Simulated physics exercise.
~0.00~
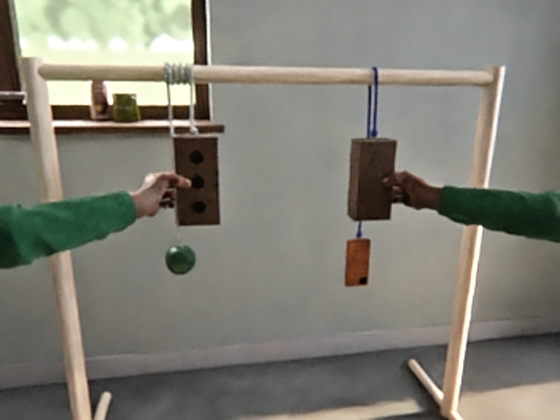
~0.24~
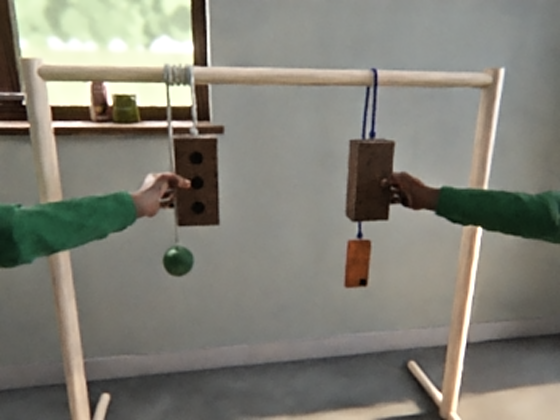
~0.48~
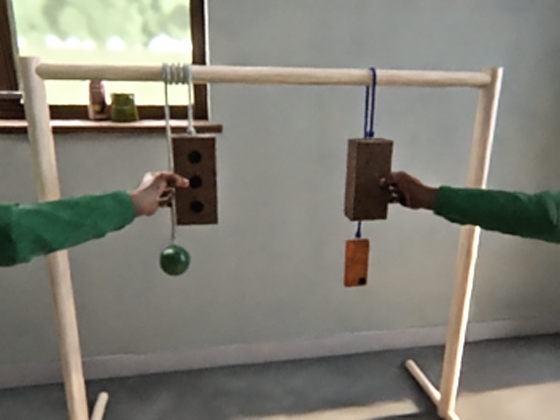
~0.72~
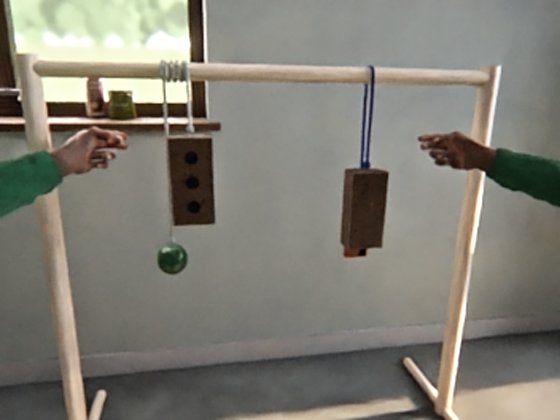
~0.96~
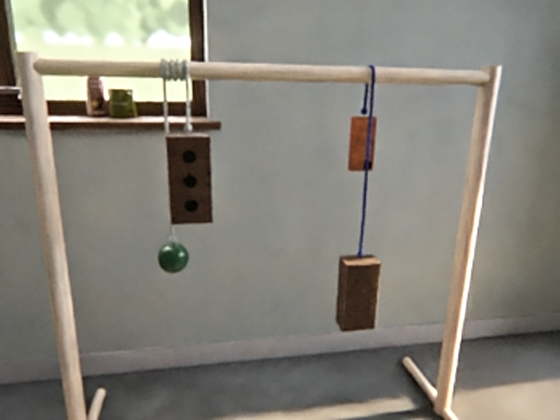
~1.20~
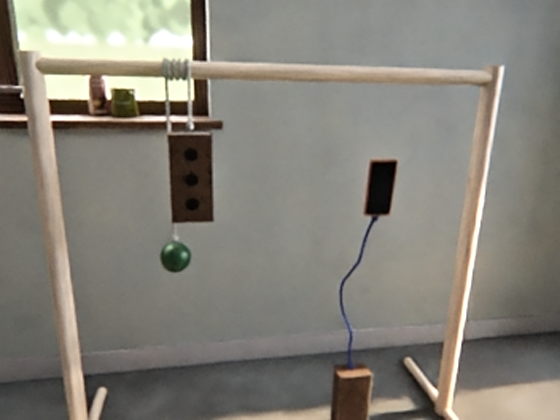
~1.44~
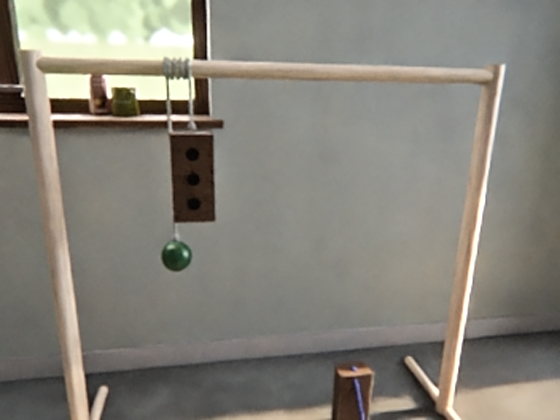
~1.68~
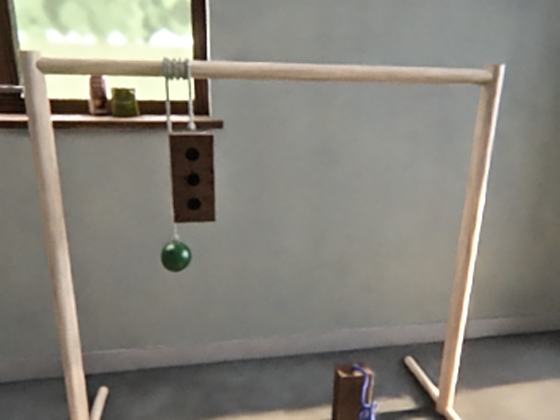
Right brick dropping to the floor once hands let go, pulling its blue cord off the rail, while the left brick stays hanging.
